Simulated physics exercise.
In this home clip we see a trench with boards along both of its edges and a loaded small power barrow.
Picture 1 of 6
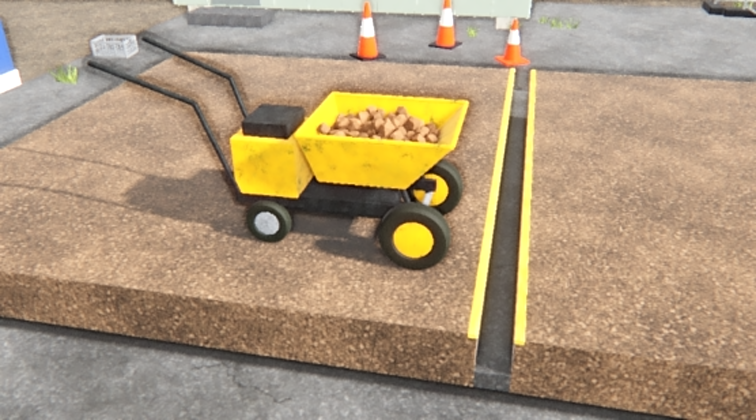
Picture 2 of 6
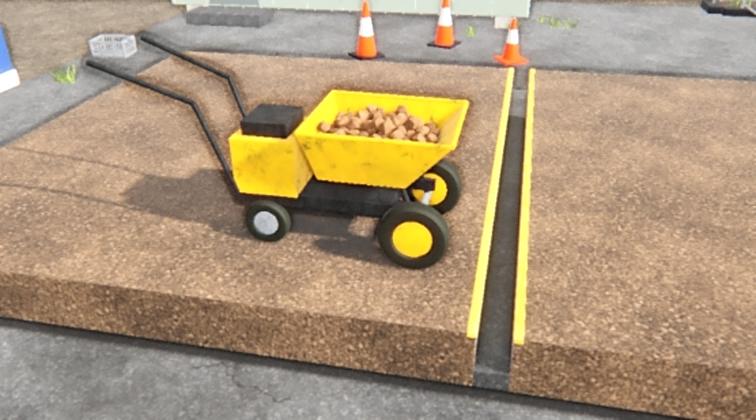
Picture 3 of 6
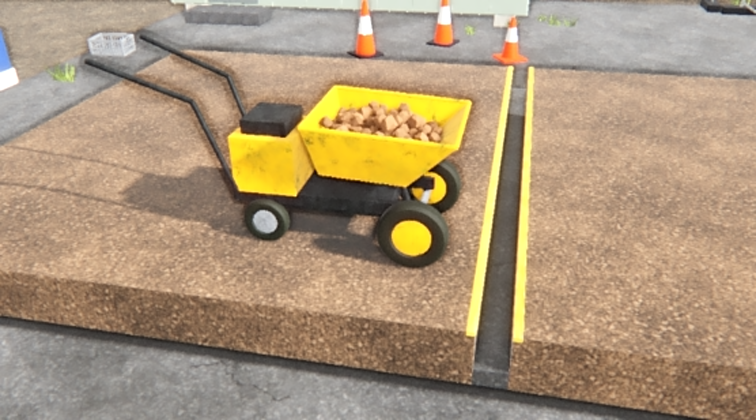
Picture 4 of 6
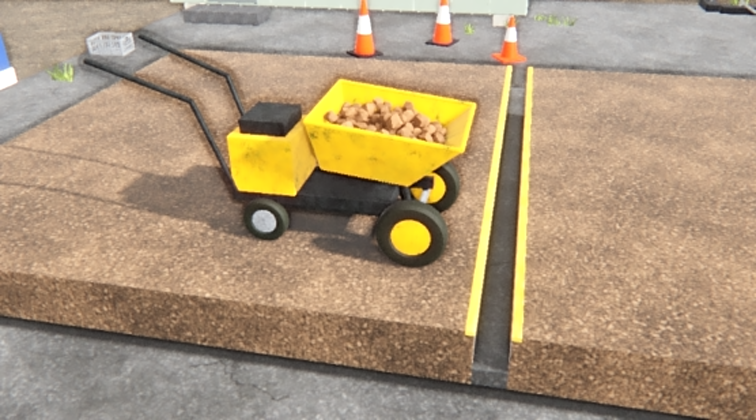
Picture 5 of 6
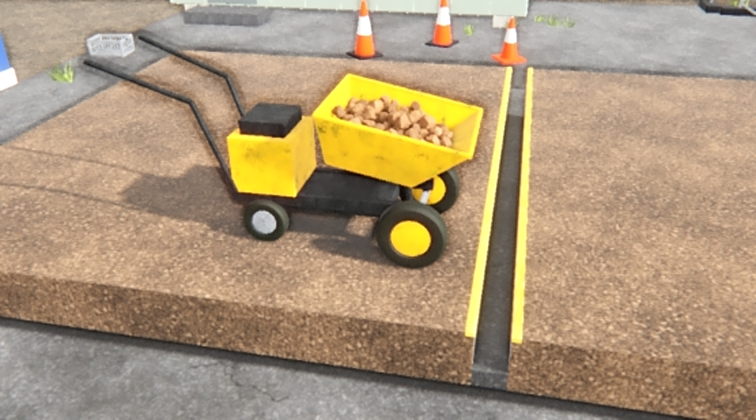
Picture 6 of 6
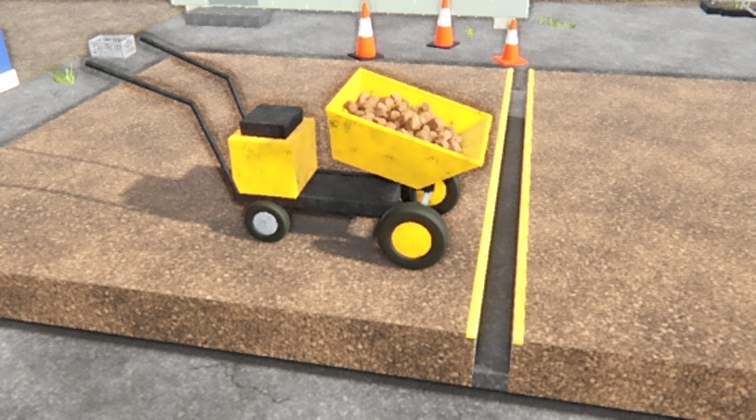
At the start, a small yellow power barrow loaded with brown clods stands on brown ground to the left of a narrow trench edged with yellow boards, its skip level. The skip then tilts gradually toward the trench, its back end rising, until it is clearly tipped with the load still inside.
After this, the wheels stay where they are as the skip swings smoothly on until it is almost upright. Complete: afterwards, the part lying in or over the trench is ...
... the minority.
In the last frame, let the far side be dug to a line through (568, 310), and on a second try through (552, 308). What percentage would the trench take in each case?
Roughly 80 % and 50 %.
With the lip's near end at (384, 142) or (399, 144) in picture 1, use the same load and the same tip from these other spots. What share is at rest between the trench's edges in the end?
You'd get around 60 in a hundred, then 70 in a hundred.
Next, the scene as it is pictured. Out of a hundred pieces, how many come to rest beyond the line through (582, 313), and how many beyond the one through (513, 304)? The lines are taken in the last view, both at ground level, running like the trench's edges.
Result, first then second: 40 %, 90 %.
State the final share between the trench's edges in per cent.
About 0 per cent.
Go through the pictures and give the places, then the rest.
In the first frame, lip of the skip (452, 148), level; top of the load (372, 136), clay clods; first edge of the trench (478, 300); far edge (522, 305), the trench under half as wide as the skip, and about as deep as wide.
In the second frame, lip of the skip (452, 148), level; top of the load (369, 127).
In the third frame, lip of the skip (456, 148), tipped barely; top of the load (372, 124).
In the fourth frame, lip of the skip (461, 151), tipped a little; top of the load (362, 118).
In the fifth frame, lip of the skip (469, 156), tipped a little; top of the load (370, 116).
In the sixth frame, lip of the skip (480, 164), tipped clearly; top of the load (370, 115); first edge of the trench (476, 299); far edge (520, 305).
Just after the last frame, skip tipped steeply; every one in the skip.
A moment on, skip tipped right over; roughly two thirds in the skip; roughly a third beyond it; about a tenth falling.
Further on, skip tipped right over; about a tenth in the skip; the larger part beyond it.
When it is over, skip tipped right over; about a tenth in the skip; not one in or heaped over the trench; the larger part beyond it.
